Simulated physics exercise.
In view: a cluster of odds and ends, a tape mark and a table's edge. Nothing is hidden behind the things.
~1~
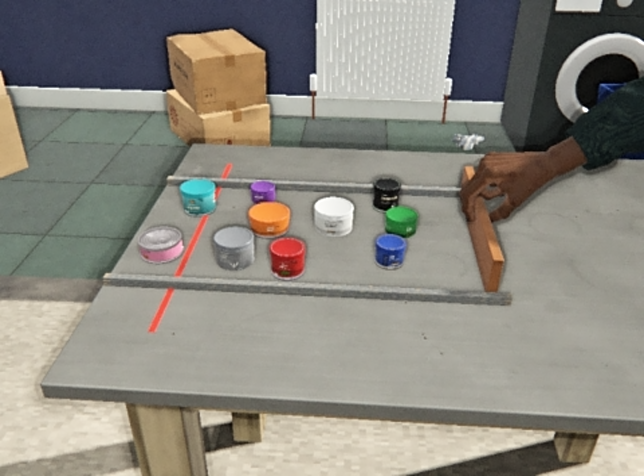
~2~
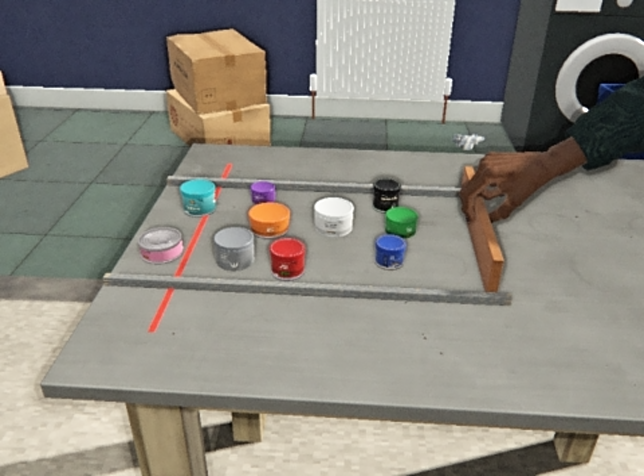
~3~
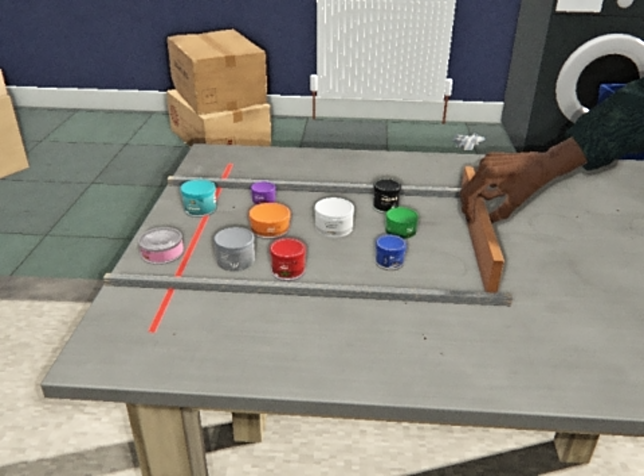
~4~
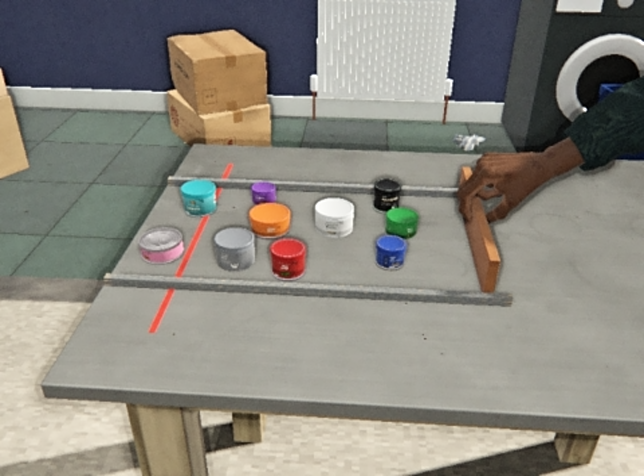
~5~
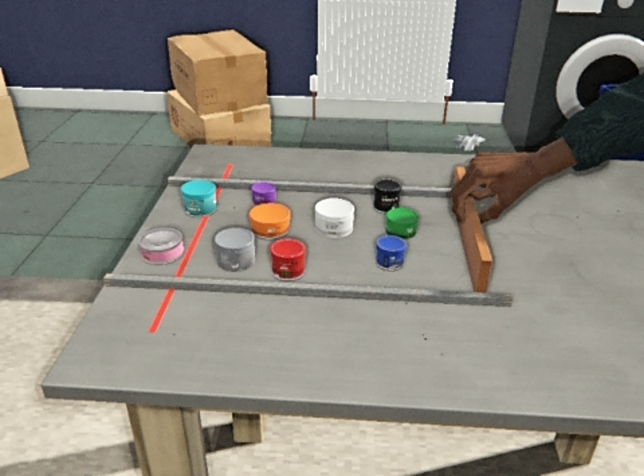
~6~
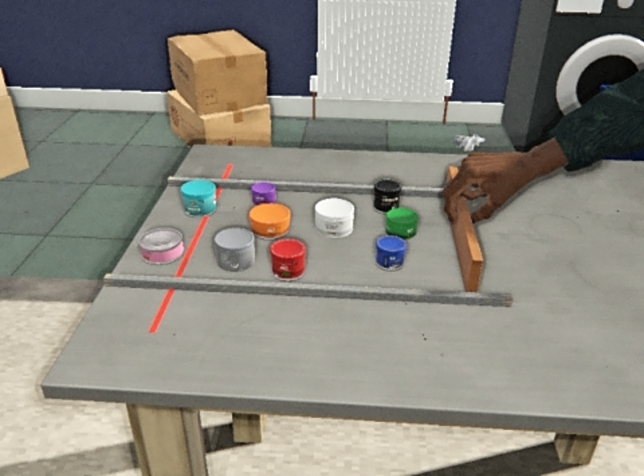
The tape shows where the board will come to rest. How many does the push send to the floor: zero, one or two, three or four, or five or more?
The number that fall off is one or two.
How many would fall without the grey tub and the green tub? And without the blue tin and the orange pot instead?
It would be 0 and 0.
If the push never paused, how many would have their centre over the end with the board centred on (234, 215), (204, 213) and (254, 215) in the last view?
Place by place, 0, 2 and 0.
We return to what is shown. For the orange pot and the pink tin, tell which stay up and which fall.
The orange pot falls; the pink tin is lost.
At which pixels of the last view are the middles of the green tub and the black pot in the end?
The green tub at (187, 216), the black pot at (201, 189).
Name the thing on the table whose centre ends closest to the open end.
It is the white tub.
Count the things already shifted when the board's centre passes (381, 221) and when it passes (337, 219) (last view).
4 and 5.
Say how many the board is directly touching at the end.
That makes 4.
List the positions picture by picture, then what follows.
The first picture shows pink tin (161, 245); turquoise tin (199, 198); grey tub (234, 249); board (479, 224); tape (199, 229).
The second picture shows turquoise tin (199, 198); white tub (334, 218).
The third picture shows grey tub (235, 249); orange pot (270, 221).
The fourth picture shows pink tin (162, 246); blue tin (390, 253).
The fifth picture shows turquoise tin (199, 199); red pot (288, 260).
The sixth picture shows pink tin (162, 246); turquoise tin (199, 199); grey tub (235, 250); board (461, 225); tape (200, 230).
Soon after, none off yet; pink tin at rest near (162, 246); turquoise tin at rest near (199, 199); grey tub at rest near (235, 250).
Then, none off yet; pink tin moving near (153, 247); turquoise tin moved a little near (188, 196); grey tub moved about its own width near (190, 248).
By the end, the number that fall off is one or two; fallen, orange pot and pink tin.
